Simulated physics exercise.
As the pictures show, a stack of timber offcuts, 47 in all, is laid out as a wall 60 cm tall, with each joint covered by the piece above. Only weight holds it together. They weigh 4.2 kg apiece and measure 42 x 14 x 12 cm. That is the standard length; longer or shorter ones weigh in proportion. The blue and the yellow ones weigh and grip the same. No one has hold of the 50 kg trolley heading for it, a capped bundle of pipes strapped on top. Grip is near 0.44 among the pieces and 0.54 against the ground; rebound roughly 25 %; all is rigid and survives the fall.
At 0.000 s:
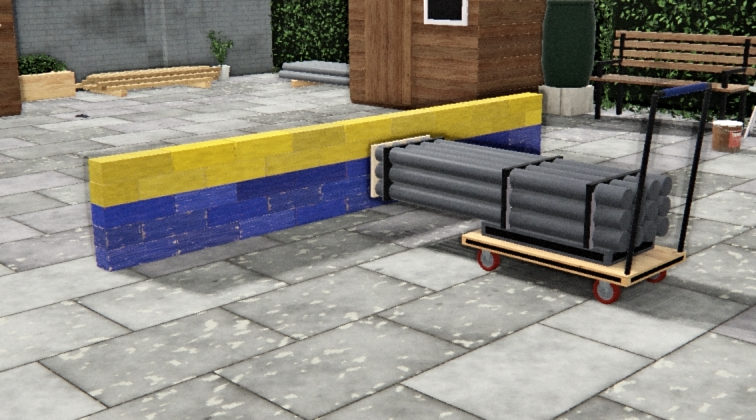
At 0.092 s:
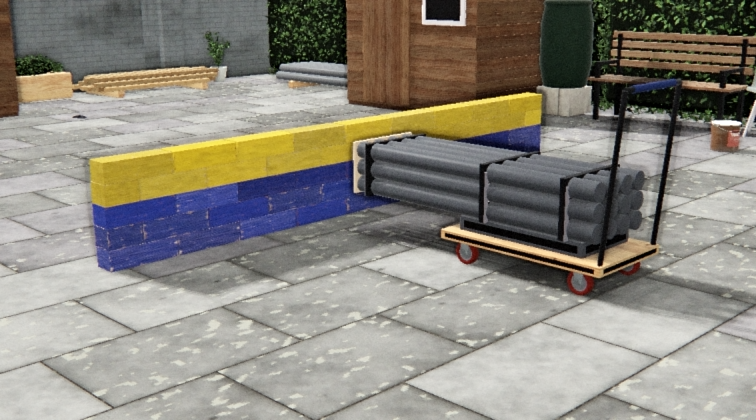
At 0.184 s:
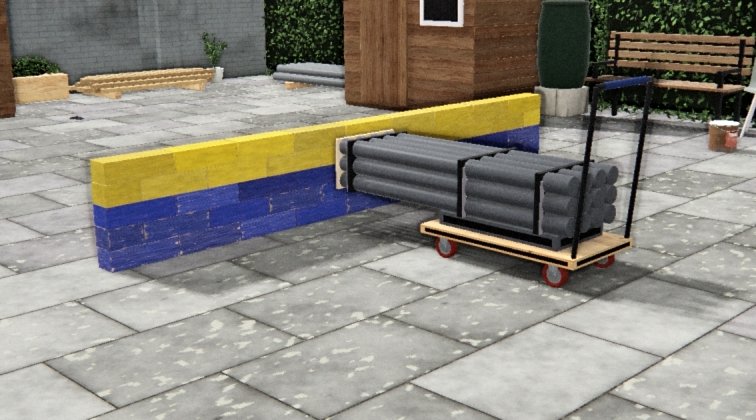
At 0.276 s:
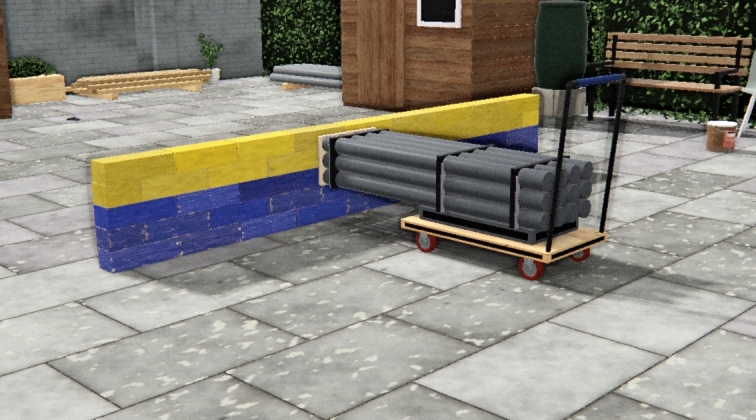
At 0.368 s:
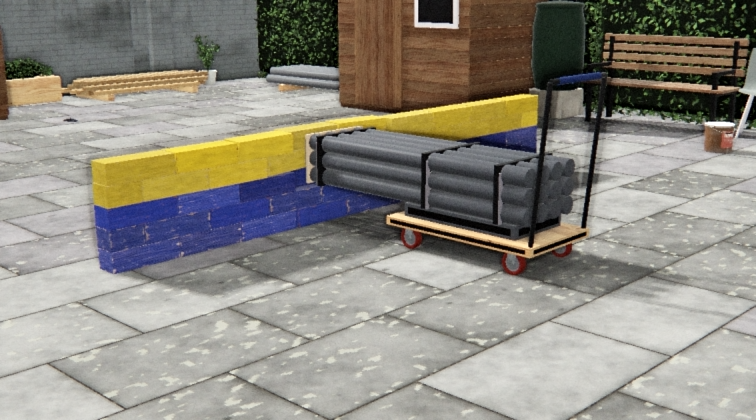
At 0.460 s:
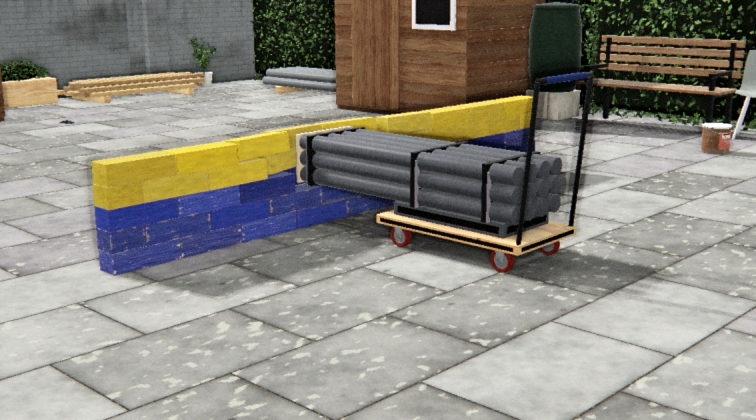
A low wall of yellow and blue blocks stood on a paved yard as a trolley stacked with grey pipes rolled leftward on its own and pushed into it, shifting some of the blocks.
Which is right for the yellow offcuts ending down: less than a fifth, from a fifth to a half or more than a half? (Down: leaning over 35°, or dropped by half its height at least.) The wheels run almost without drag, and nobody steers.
Ending down: From a fifth to a half.
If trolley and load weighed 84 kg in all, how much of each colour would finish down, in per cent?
In that case blue 10, yellow 40 per cent.
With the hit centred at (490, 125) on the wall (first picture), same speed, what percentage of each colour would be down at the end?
In that case blue 20, yellow 40 per cent.
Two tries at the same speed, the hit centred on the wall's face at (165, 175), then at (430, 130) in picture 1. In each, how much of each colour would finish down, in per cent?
Blue 10 then 10, yellow 30 then 40 per cent.
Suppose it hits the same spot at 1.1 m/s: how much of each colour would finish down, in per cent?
In that case blue 10, yellow 40 per cent.
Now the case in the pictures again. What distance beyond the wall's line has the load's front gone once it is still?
About 85 cm past it.
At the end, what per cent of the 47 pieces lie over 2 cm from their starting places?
It is 25 per cent.
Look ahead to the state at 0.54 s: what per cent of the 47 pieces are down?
At that moment 0 per cent.
Around 0.54 s, load 20 cm past the wall's line, still rolling; none of the 19 yellow offcuts down (1 of 47 in all colours); top yellow offcut unmoved; top blue offcut tipped 29°, 7 cm lower.
Around 0.70 s, load 31 cm past the wall's line, still rolling; 7 of the 19 yellow offcuts down (9 of 47 in all colours); top yellow offcut unmoved; top blue offcut tipped 45°, 20 cm lower.
Around 0.88 s, load 41 cm past the wall's line, still rolling; 7 of the 19 yellow offcuts down (10 of 47 in all colours); top yellow offcut unmoved; top blue offcut tipped 31°, 21 cm lower.
Around 1.20 s, load 58 cm past the wall's line, still rolling; 7 of the 19 yellow offcuts down (10 of 47 in all colours); top yellow offcut unmoved; top blue offcut tipped 38°, 21 cm lower.
Finally (2.2 s), load 83 cm past the wall's line, stopped; 7 of the 19 yellow offcuts down (10 of 47 in all colours); top yellow offcut unmoved; top blue offcut 24 cm lower. That is 37 per cent. Seen by the last camera, middles, top yellow offcut near (514, 106), top blue offcut near (283, 205).
